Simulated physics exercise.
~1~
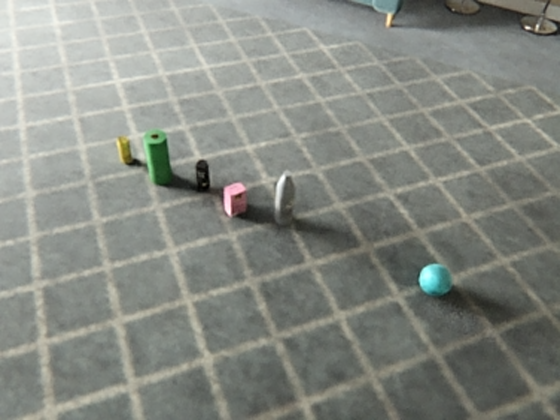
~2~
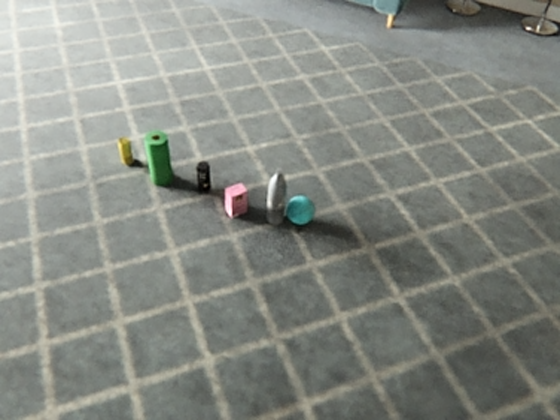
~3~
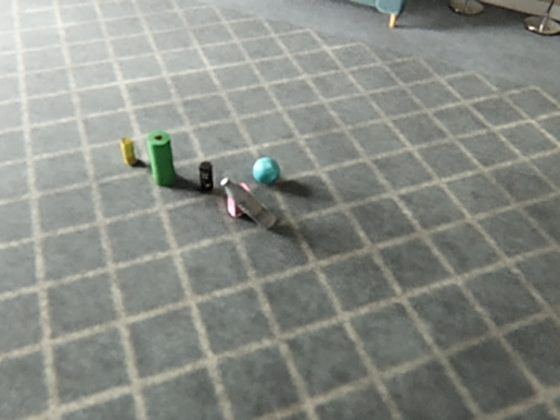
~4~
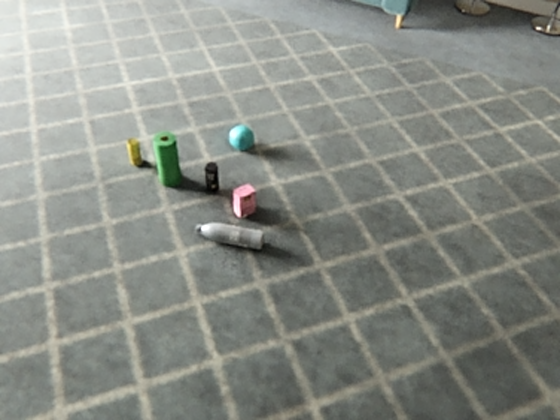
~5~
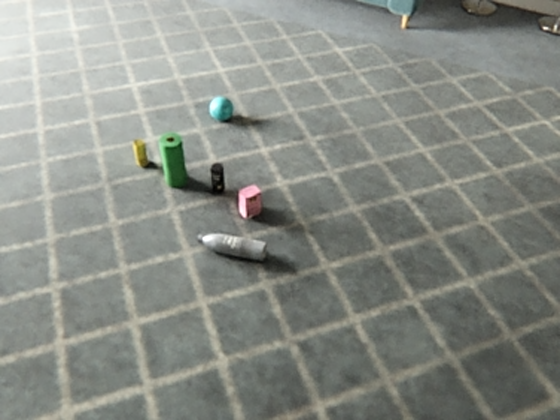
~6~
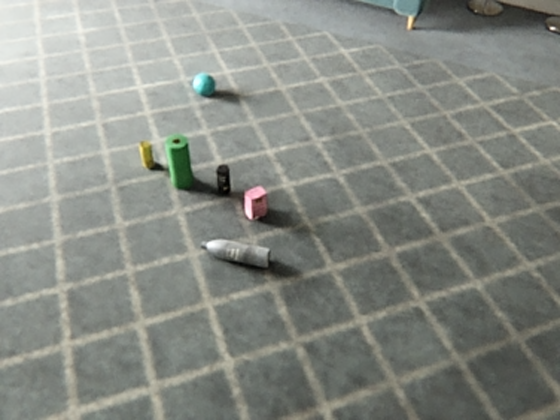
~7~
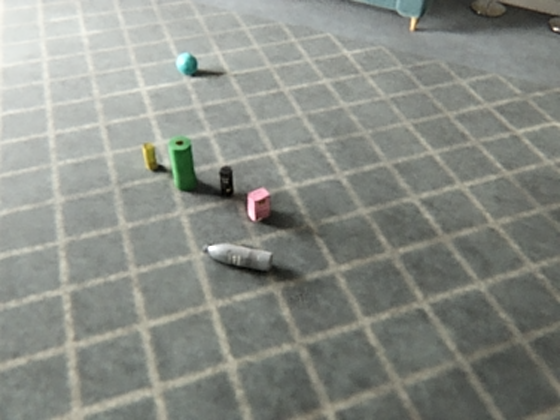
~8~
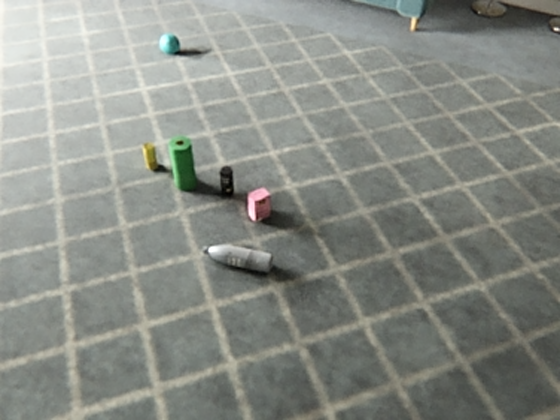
On a grey carpet patterned with pale crossing lines, a yellow can, a green roll, a black can, a pink carton and a grey bottle stand in a slanting row, with a turquoise ball off to the right. The ball rolls left and away from the viewer until it reaches the bottle. The bottle tips over beside the carton and drops onto its side in front of the row. The ball rolls on behind the other objects toward the upper left. It ends far back on the carpet, while the bottle lies flat and the other four still stand.
